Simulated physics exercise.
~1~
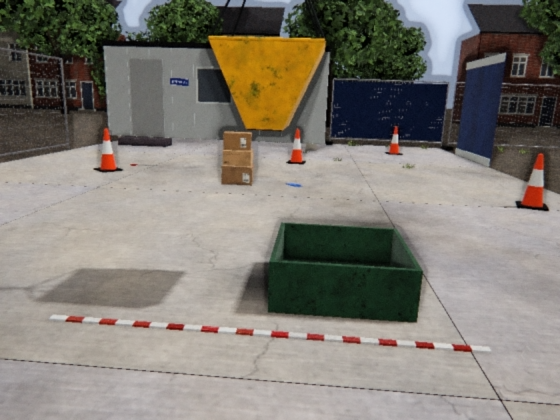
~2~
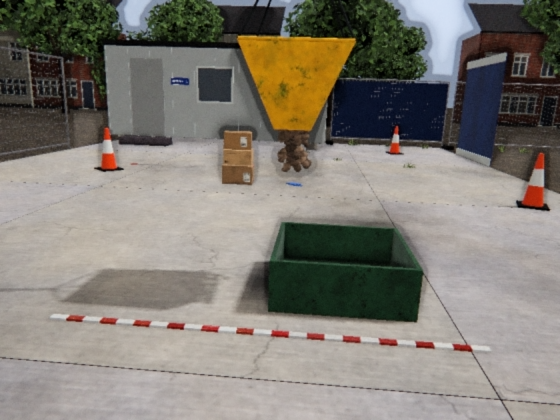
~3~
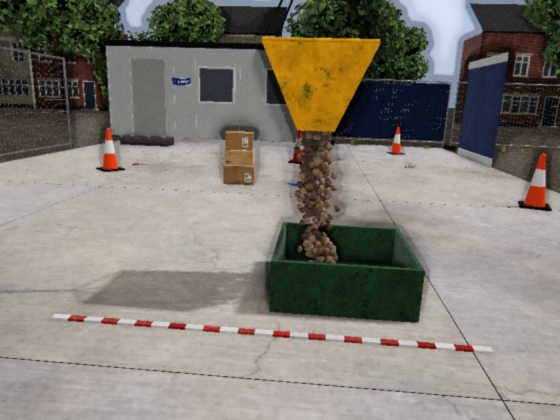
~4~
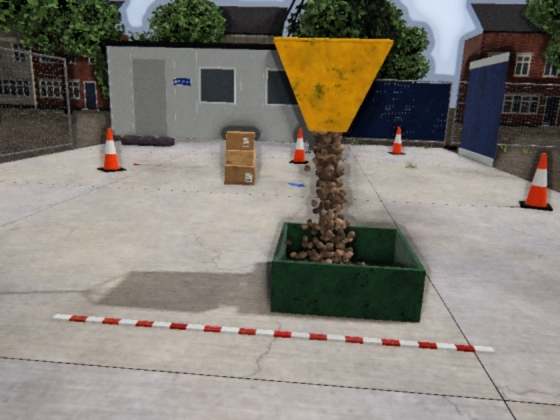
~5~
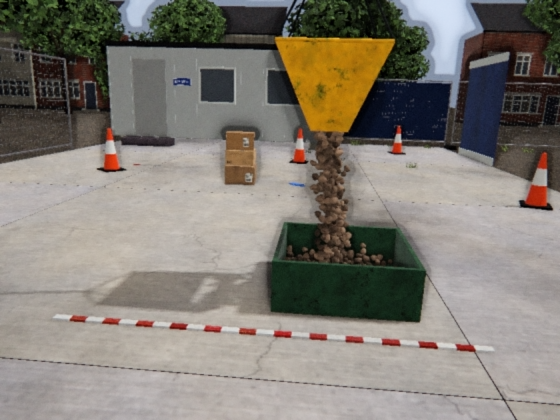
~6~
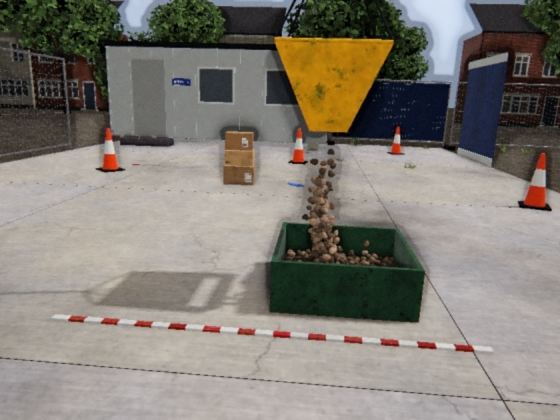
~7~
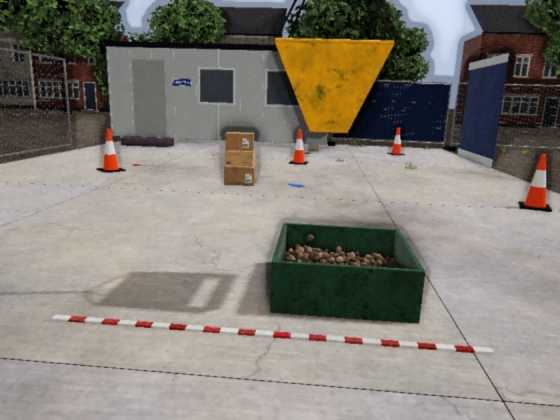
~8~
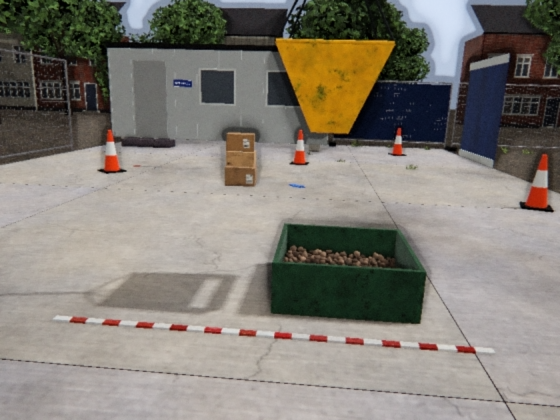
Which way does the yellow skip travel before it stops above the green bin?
The yellow skip travels to the right, as the viewer sees it.
